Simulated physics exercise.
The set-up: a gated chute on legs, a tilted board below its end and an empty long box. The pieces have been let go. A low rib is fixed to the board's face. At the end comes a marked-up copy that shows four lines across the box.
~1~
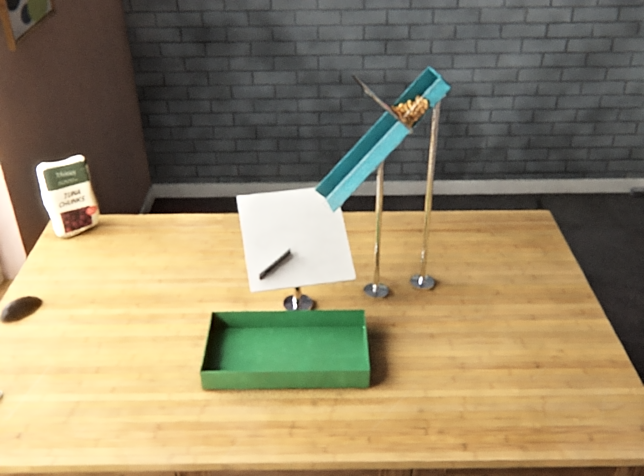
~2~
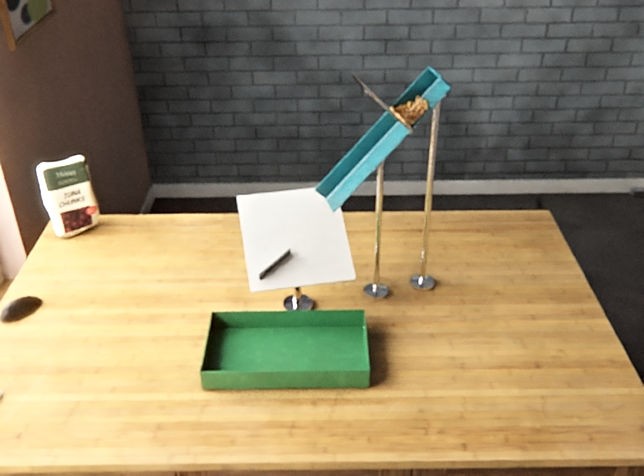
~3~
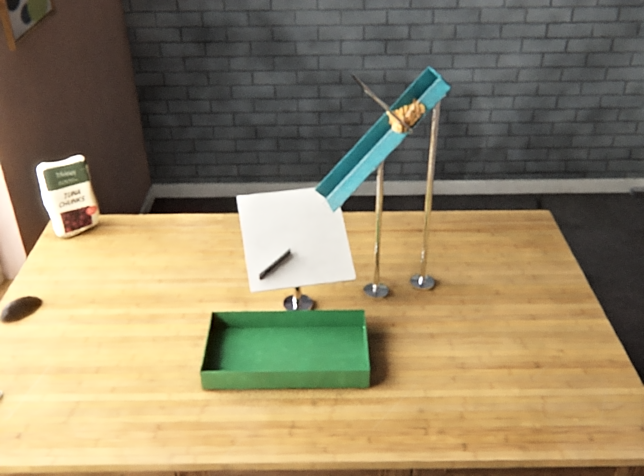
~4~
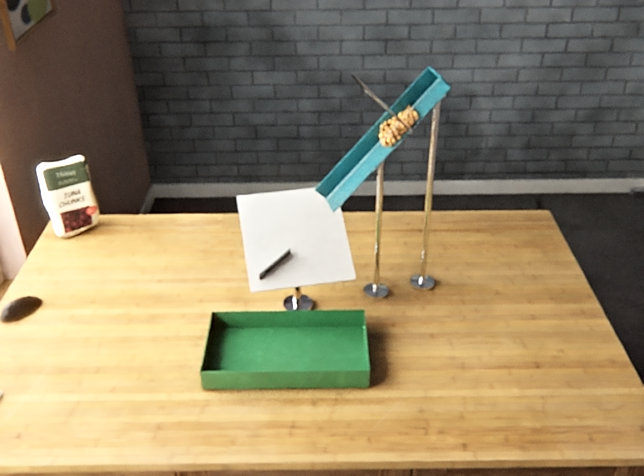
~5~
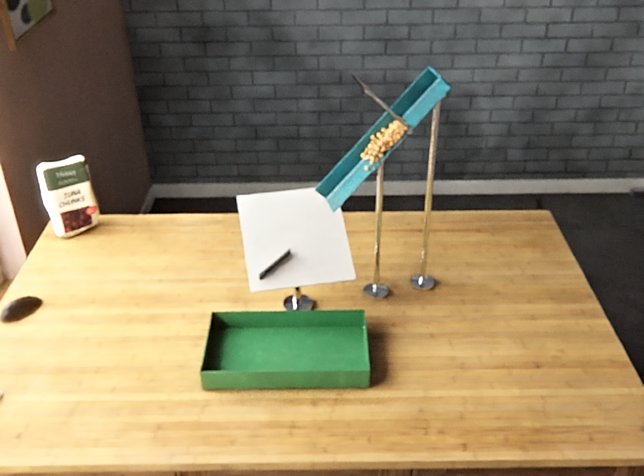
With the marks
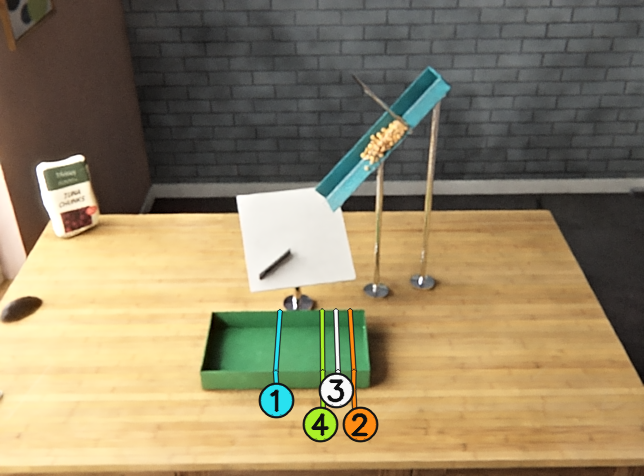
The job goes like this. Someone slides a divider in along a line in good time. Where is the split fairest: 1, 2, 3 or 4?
1 is best.
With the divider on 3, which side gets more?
Left.
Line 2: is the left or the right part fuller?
The left side.
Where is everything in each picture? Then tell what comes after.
Load behind the gate (410, 112), round wooden beads; lip of the chute (330, 206), sloping fairly steeply, in the first picture.
Middle of the board (295, 236), tilted fairly steeply; middle of its low edge (304, 285); of its high edge (287, 191), in the second picture.
Front corners of the box (200, 372) and (369, 370), empty; front of the load (394, 129), in the third picture.
Middle of the load (394, 126); its front (384, 144), roughly a quarter of the way to the lip; rib from (290, 249) to (259, 275), in the fourth picture.
Middle of the load (382, 141); its front (367, 168), roughly half of the way to the lip, in the fifth picture.
On the marked copy, line 1 crosses the front rim at (275, 371); line 2 crosses the front rim at (353, 370); line 3 crosses the front rim at (338, 370); line 4 crosses the front rim at (322, 370).
With 1, of what is caught, roughly two thirds on the left of the divider, roughly a quarter on the right.
With 2, of what is caught, every piece on the left of the divider, not one piece on the right.
With 3, of what is caught, almost all on the left of the divider, just a few on the right.
With 4, of what is caught, almost all on the left of the divider, about a tenth on the right.
